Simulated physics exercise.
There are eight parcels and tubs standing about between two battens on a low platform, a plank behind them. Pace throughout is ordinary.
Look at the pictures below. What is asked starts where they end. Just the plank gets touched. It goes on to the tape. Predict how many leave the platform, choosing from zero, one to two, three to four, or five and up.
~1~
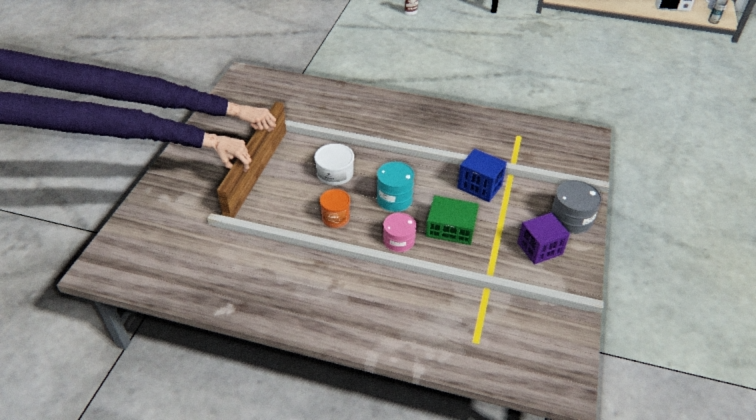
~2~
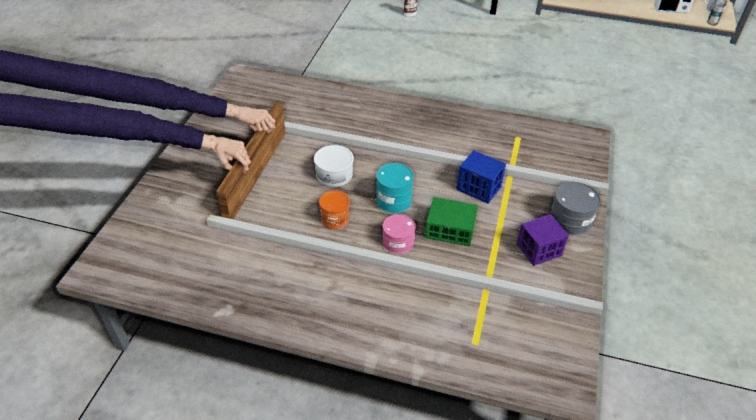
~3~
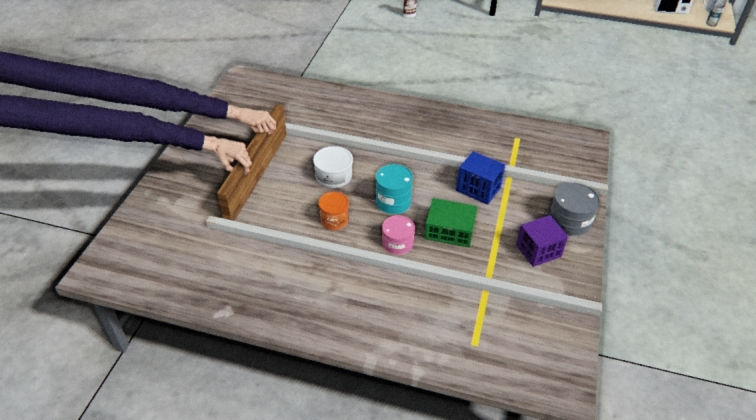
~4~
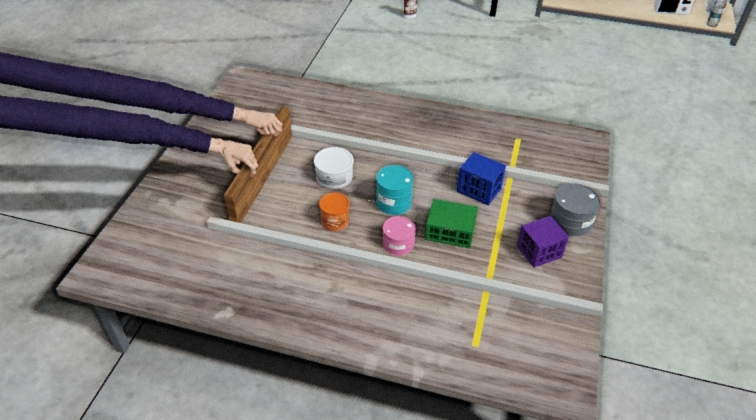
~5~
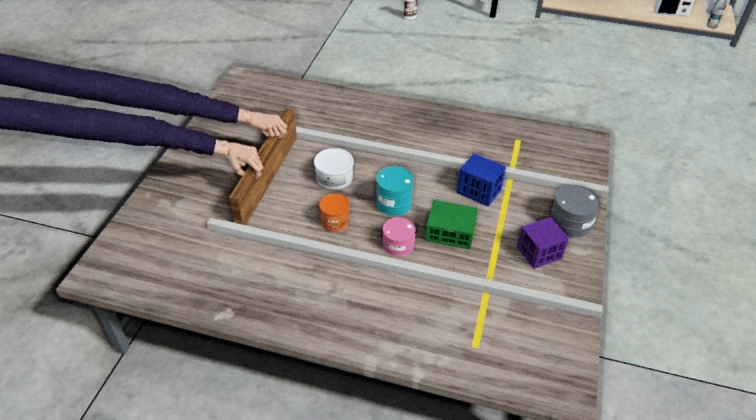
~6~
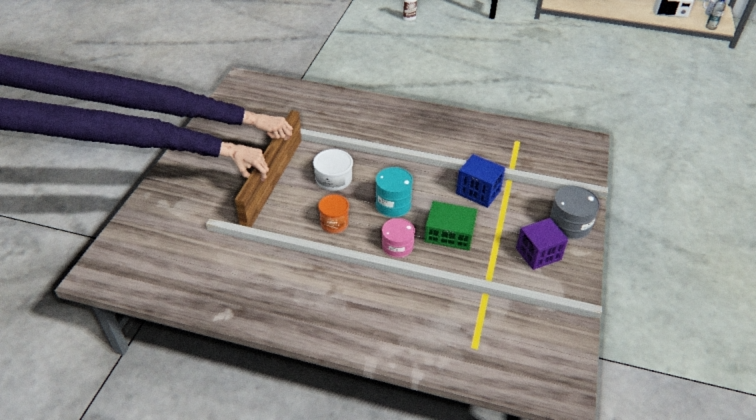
I foresee no drops here.
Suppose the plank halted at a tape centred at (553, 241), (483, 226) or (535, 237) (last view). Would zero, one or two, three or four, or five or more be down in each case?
Well, it comes out as 3 or 4, no fall at all and either one or two, in that order.
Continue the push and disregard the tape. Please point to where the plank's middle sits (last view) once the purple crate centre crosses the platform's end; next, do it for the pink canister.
(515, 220) and (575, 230), more or less.
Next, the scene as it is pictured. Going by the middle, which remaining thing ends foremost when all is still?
Foremost, the grey canister.
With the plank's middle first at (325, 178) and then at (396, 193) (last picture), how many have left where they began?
The first number is 1, the next one 5.
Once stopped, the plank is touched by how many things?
It adds up to 2.
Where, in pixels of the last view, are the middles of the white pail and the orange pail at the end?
Final pixels, roughly: (525, 204) for the first, (510, 251) for the other.
Soon after, none off yet; grey canister at rest near (574, 212); purple crate at rest near (541, 244); blue crate at rest near (480, 181).
After that, none off yet; grey canister at rest near (574, 212); purple crate at rest near (541, 244); blue crate displaced a little near (485, 181).
In the end, the number that fall off is zero.
